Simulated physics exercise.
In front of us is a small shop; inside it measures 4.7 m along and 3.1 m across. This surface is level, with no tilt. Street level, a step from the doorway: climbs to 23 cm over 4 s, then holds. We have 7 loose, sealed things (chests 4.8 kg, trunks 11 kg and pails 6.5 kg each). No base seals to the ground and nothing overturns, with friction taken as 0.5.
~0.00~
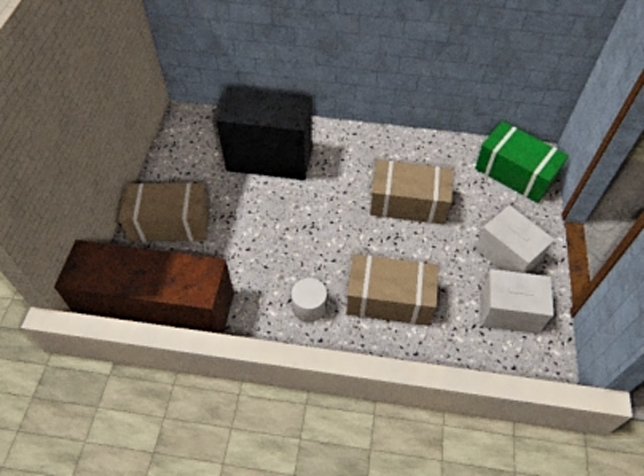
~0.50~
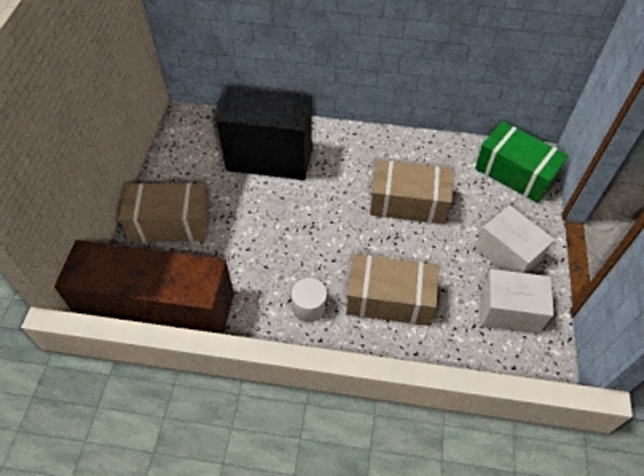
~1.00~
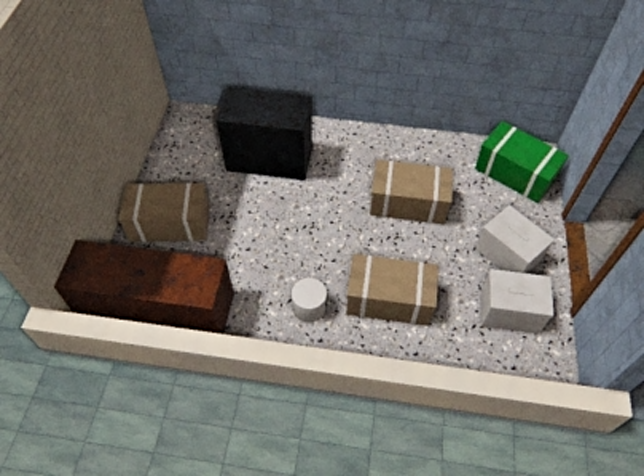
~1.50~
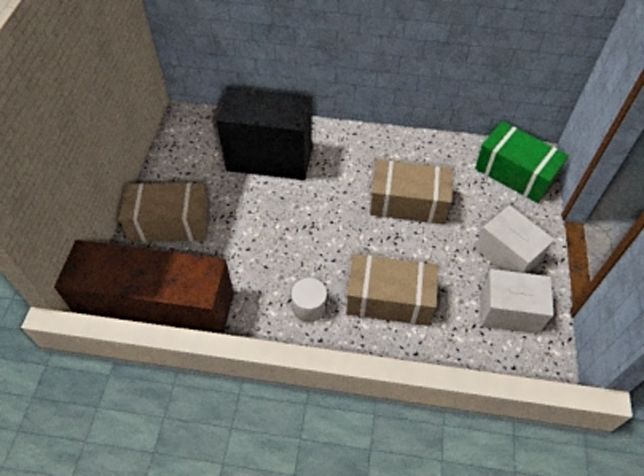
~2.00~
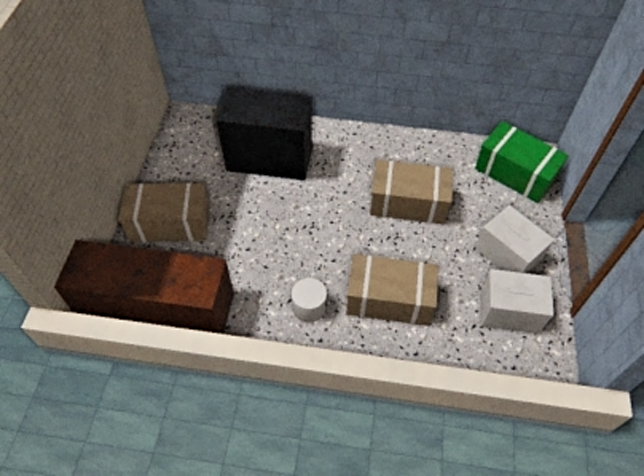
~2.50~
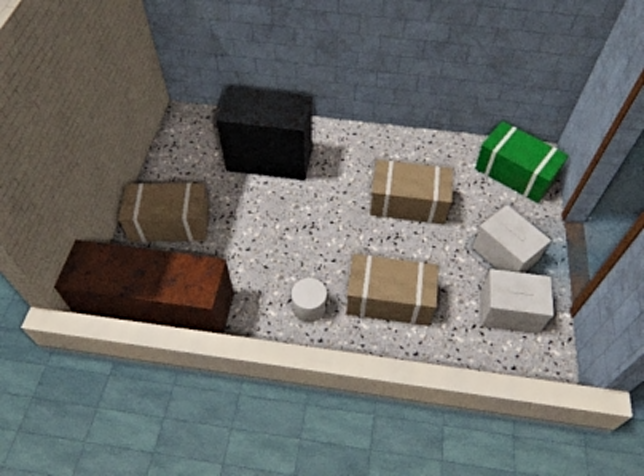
Bluish water spreads over the tiled pavement outside while the boxes in the room stay still.
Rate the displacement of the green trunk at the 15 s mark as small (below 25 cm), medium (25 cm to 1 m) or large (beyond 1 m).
Medium.
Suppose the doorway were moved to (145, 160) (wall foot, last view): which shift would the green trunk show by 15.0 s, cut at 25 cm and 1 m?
That would leave the green trunk a long way off.
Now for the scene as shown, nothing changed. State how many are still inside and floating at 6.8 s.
Total: 4.
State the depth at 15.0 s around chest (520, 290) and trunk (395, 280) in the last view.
Close to 10 and 11 centimetres.
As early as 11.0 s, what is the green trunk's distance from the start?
By that time, close to 5 cm.
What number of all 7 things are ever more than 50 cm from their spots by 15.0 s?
Count: 7.
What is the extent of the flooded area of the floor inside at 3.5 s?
3.0 m2.
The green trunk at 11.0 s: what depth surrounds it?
I'd put it at about 5 cm.
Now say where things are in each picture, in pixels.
The first picture shows the green trunk at (525, 150) rests on the ground; 0.0 m2 under water; 0 of 7 have shifted.
The second picture shows the green trunk at (525, 150), on the bottom; 0.0 m2 under water; 0 of 7 have shifted.
The third picture shows the green trunk at (525, 150), on the bottom; 0.0 m2 under water; 0 of 7 have shifted.
The fourth picture shows the green trunk at (525, 150), on the bottom; water covers 0.0 m2; 0 of 7 have shifted.
The fifth picture shows the green trunk at (525, 150) rests on the ground; 0.0 m2 under water; 0 of 7 have shifted.
The sixth picture shows the green trunk at (525, 150), on the bottom; water covers 0.4 m2; 0 of 7 have shifted.
After 3.5 s the green trunk is near (525, 150), 0.0 m from its start, aground; 0 afloat.
After 6.8 s the green trunk is near (525, 150), 0.0 m from its start, aground; 4 afloat.
After 11.0 s the green trunk is near (521, 152), 0.1 m from its start, afloat; 7 afloat.
After 15.0 s the green trunk is near (494, 174), 0.6 m from its start, afloat; 7 afloat.
